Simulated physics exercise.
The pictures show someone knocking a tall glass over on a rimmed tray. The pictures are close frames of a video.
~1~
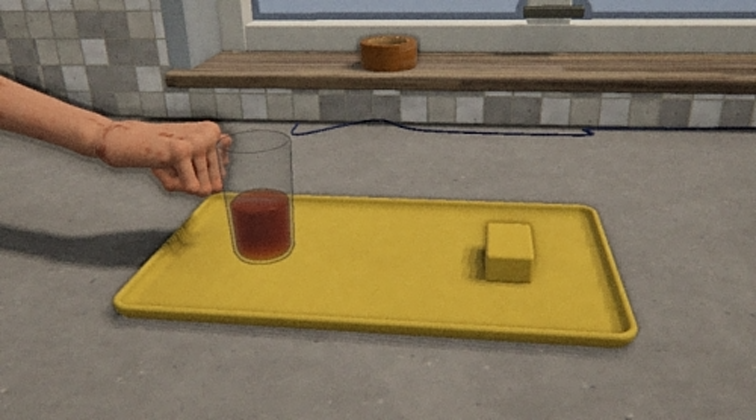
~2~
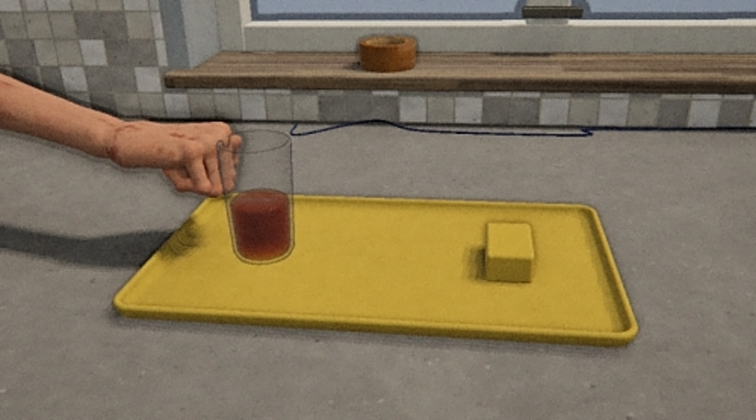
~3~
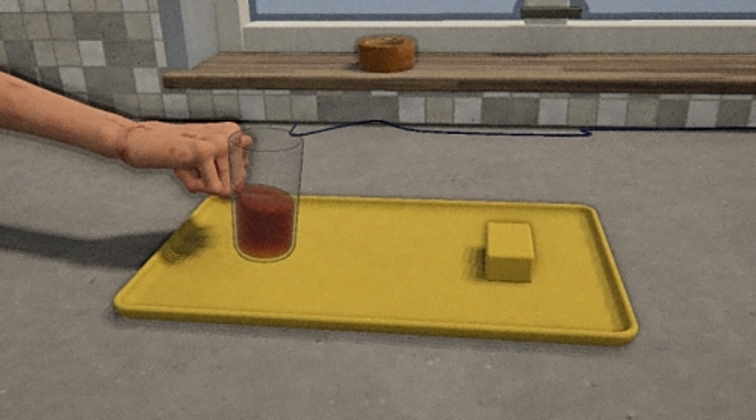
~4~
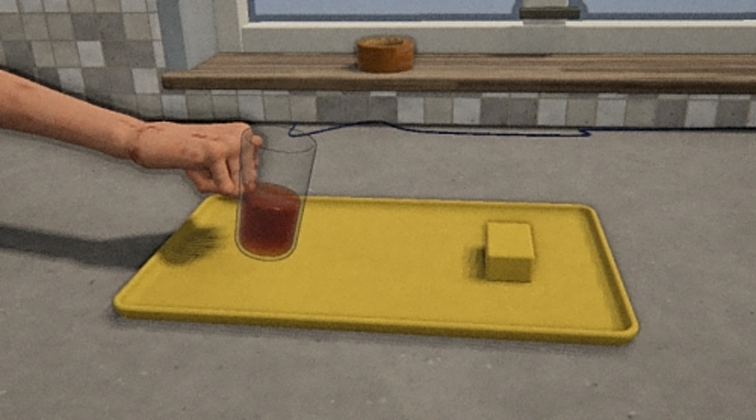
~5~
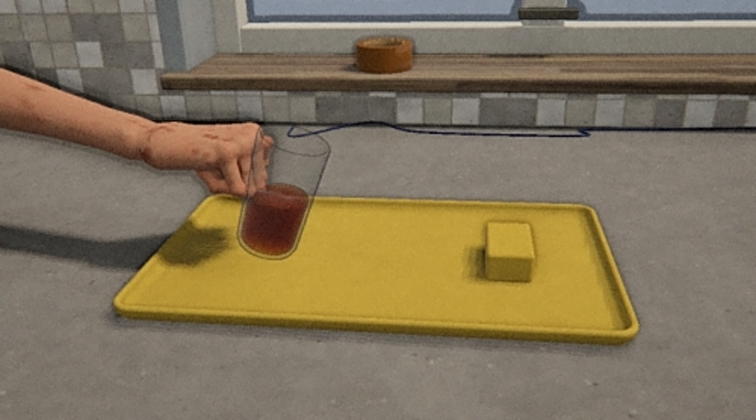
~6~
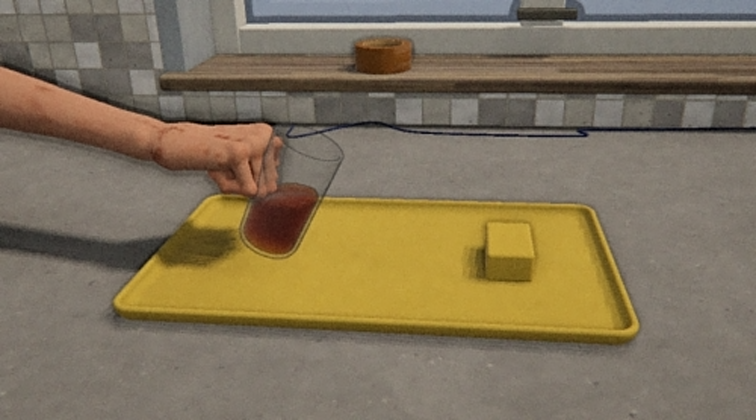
A hand tilts a tall glass of dark red liquid rightward on a yellow rimmed tray.
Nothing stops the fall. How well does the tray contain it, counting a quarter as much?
As it turns out, three quarters and more stay on the tray.
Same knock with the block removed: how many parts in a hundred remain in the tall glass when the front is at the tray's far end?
Near 50 %.
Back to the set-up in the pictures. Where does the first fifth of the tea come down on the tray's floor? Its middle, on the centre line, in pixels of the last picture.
Roughly at (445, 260).
A moment on, the tall glass is falling and 100 per cent is in the glass, 0 on the tray and 0 above or beyond its rim.
Next, the tall glass lies on its side and 87 per cent is in the glass, 8 on the tray and 5 above or beyond its rim.
Then the tall glass lies on its side and 45 per cent is in the glass, 36 on the tray and 19 above or beyond its rim.
Later the tall glass lies on its side and 24 per cent is in the glass, 71 on the tray and 6 above or beyond its rim.
Finally, 95 per cent is held by tray and glass, 5 is off the tray.
